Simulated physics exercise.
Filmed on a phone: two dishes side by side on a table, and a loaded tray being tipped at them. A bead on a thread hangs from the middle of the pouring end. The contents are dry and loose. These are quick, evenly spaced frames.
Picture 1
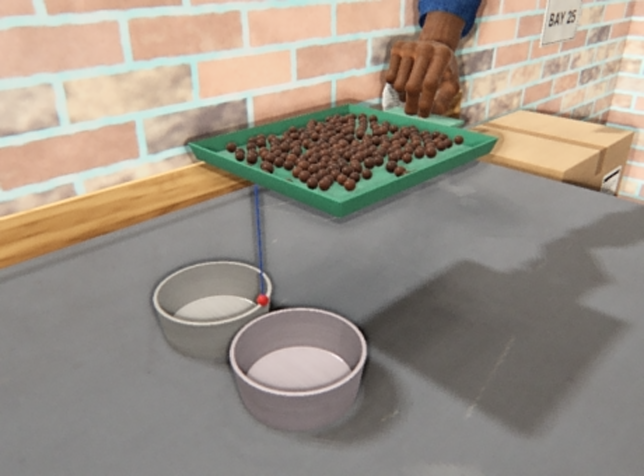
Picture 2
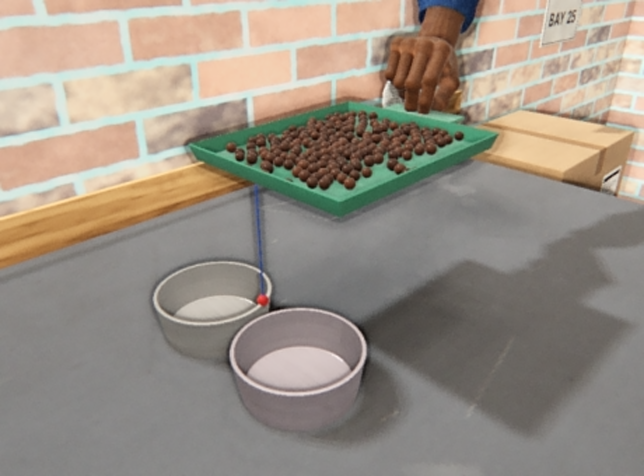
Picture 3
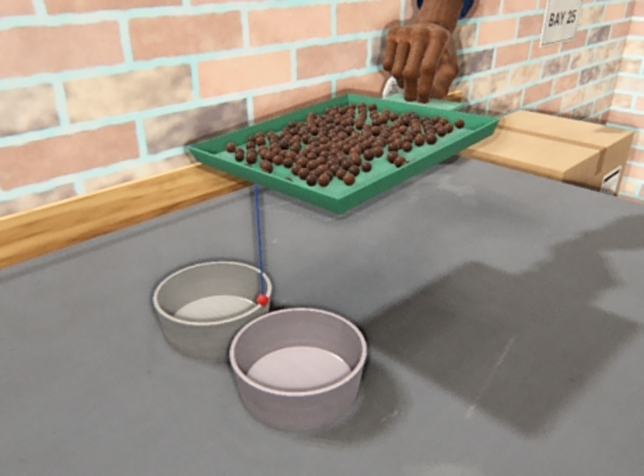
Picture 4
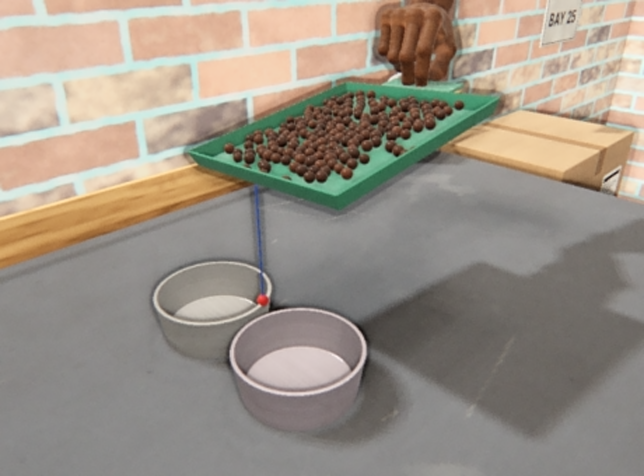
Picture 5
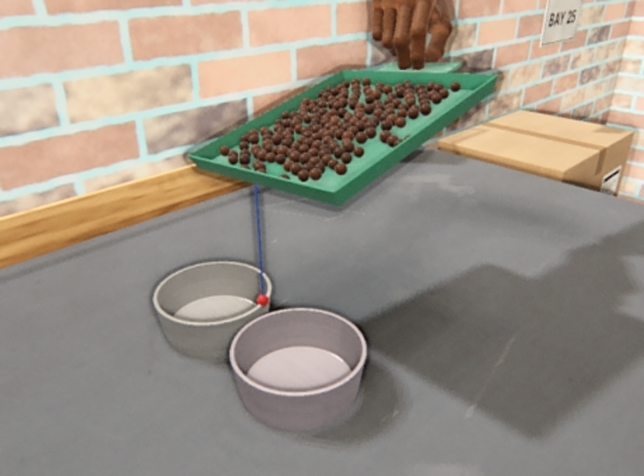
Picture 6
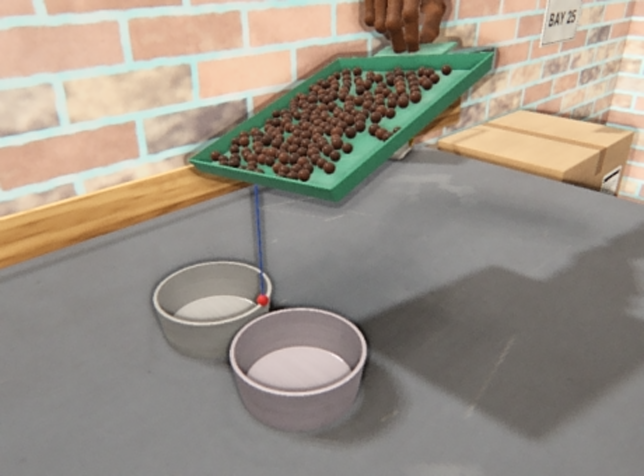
A hand raised the far side of a green tray above two round dishes, tilting it more and more toward its left corner, and the chocolate balls on it began shifting down the slope.
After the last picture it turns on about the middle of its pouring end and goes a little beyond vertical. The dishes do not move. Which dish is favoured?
It favours the left dish.
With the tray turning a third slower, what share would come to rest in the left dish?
Near 80 %.
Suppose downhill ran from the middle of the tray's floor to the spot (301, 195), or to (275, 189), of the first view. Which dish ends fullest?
One: The right-hand dish. Two: Right.
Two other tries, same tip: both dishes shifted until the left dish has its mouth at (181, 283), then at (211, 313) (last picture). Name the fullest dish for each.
In turn: The left-hand dish; the left-hand dish.
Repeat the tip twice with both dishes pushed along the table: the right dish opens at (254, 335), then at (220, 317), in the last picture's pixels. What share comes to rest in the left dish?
Roughly 80 per cent, and 30 per cent.
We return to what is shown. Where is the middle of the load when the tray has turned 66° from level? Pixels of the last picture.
Roughly at (213, 176).
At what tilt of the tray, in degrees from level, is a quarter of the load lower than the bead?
At some 70 degrees.
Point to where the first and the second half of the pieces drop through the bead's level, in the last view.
First near (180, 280), later near (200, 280).
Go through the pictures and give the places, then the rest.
The first picture shows corners of the pouring end (196, 143) and (340, 198), level; middle of the load (344, 146), chocolate balls; left dish (166, 328); right dish (248, 396); bead on its thread (263, 300).
The second picture shows corners of the pouring end (195, 144) and (340, 198), level; middle of the load (344, 144).
The third picture shows corners of the pouring end (195, 146) and (339, 195), tipped barely, lowest at the left corner; middle of the load (343, 139).
The fourth picture shows corners of the pouring end (194, 150) and (336, 191), tipped a little, lowest at the left corner; middle of the load (341, 131).
The fifth picture shows corners of the pouring end (194, 154) and (334, 188), tipped clearly, lowest at the left corner; middle of the load (336, 123).
The sixth picture shows corners of the pouring end (194, 158) and (331, 184), tipped clearly, lowest at the left corner; middle of the load (326, 119), almost all on the move; left dish (166, 328); right dish (248, 396).
Just after the last frame, tray tipped steeply; roughly two thirds on the tray; about a tenth in the left dish; just a few outside both; roughly a quarter in the air.
A moment on, tray tipped past a quarter turn; the larger part in the left dish; roughly a quarter outside both; just a few in the air.
Further on, tray tipped past a quarter turn; the larger part in the left dish; roughly a quarter outside both.
When it is over, tray tipped past a quarter turn; not one in the right dish; the larger part in the left dish; roughly a quarter outside both.
